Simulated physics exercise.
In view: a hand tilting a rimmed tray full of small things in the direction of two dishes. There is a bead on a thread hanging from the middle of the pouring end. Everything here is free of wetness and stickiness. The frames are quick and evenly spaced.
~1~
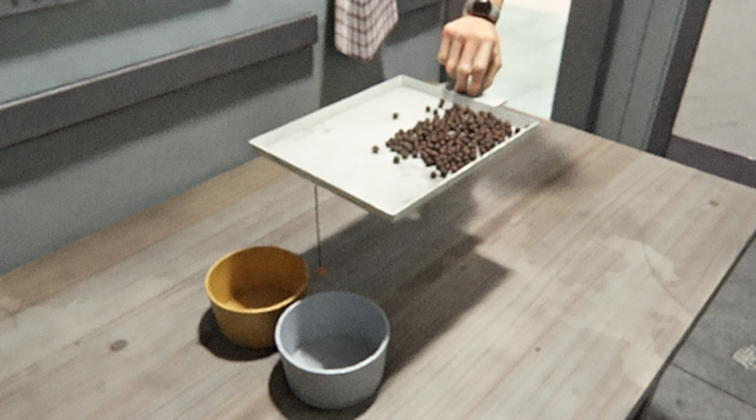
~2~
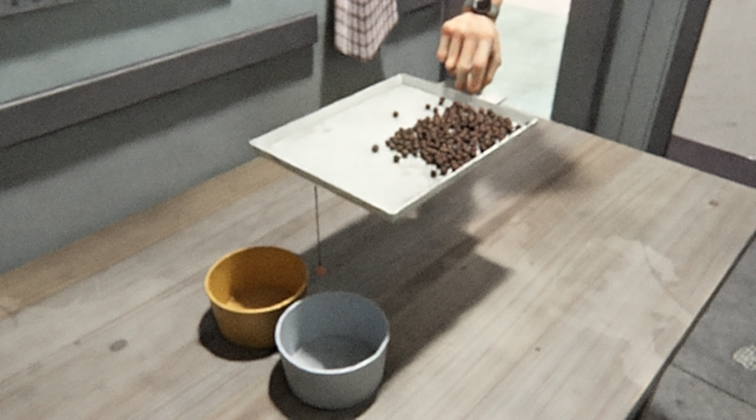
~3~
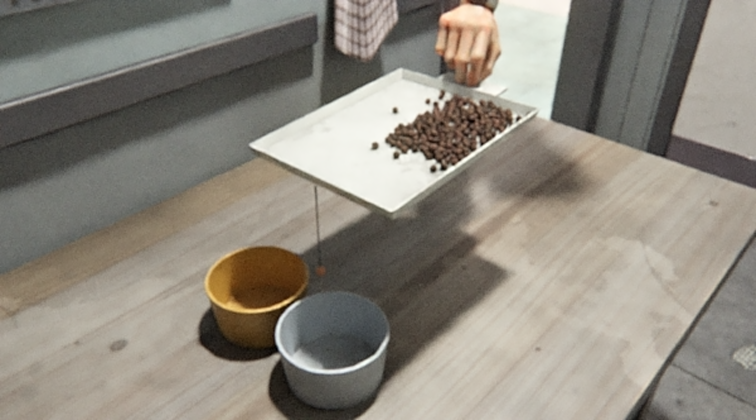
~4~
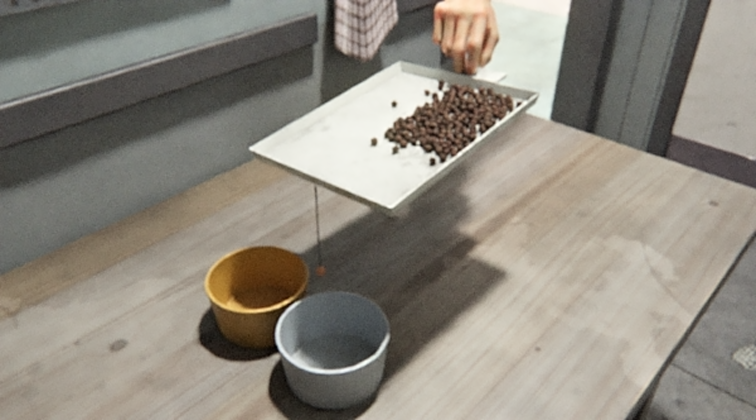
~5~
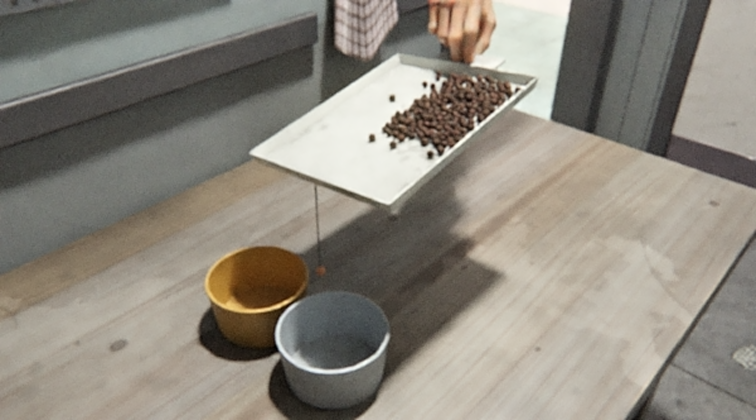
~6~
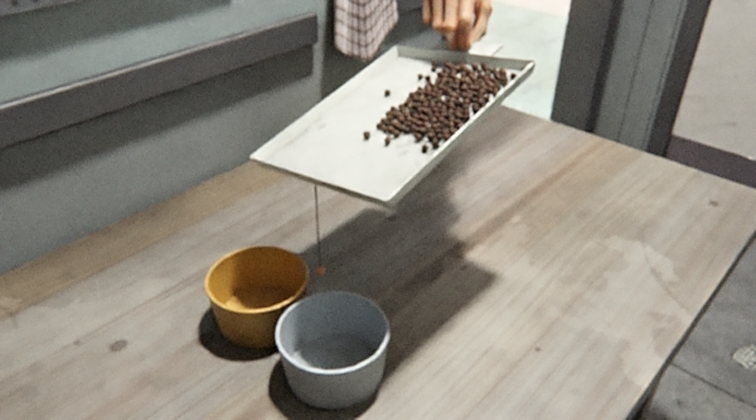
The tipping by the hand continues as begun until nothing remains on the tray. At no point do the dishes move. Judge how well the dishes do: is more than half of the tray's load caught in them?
Most is lost.
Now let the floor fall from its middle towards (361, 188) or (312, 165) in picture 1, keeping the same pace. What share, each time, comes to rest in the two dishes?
About 70 %, then 80 %.
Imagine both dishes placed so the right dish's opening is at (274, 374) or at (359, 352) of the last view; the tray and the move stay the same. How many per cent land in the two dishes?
0 %, 10 %.
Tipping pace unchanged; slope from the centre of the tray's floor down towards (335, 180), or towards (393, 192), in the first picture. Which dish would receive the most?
I'd say the one to the right first, then the one to the right.
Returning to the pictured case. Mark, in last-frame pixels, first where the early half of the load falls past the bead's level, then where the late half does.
Early-half point (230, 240); late-half point (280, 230).
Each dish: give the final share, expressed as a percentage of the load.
For the left dish some 30 %, for the right dish some 0 %.
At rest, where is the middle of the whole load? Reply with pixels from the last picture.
Somewhere around (236, 292) in the last picture.
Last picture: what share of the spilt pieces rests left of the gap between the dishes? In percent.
Left fraction: Around 80 per cent.
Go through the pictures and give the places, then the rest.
The first frame shows corners of the pouring end at (254, 141) and (393, 211), level; middle of the load at (454, 136), allspice berries; left dish at (219, 318); right dish at (293, 377); bead on its thread at (321, 271).
The second frame shows corners of the pouring end at (254, 142) and (392, 210), level; middle of the load at (454, 134).
The third frame shows corners of the pouring end at (254, 144) and (392, 208), tipped barely, lowest at the left corner; middle of the load at (454, 128).
The fourth frame shows corners of the pouring end at (254, 148) and (390, 204), tipped a little, lowest at the left corner; middle of the load at (453, 118).
The fifth frame shows corners of the pouring end at (254, 151) and (388, 200), tipped a little, lowest at the left corner; middle of the load at (452, 109).
The sixth frame shows corners of the pouring end at (255, 155) and (386, 197), tipped clearly, lowest at the left corner; middle of the load at (447, 100), a small part on the move; left dish at (219, 318); right dish at (293, 377).
Soon after the last picture, tray tipped steeply; about a third on the tray; about a quarter in the left dish; about a third outside both; a small part in the air.
A little later, tray tipped past a quarter turn; a stray few on the tray; about a third in the left dish; about two thirds outside both; a stray few in the air.
Later still, tray tipped past a quarter turn; about a third in the left dish; about two thirds outside both.
At rest, tray tipped past a quarter turn; none in the right dish; about a third in the left dish; about two thirds outside both.
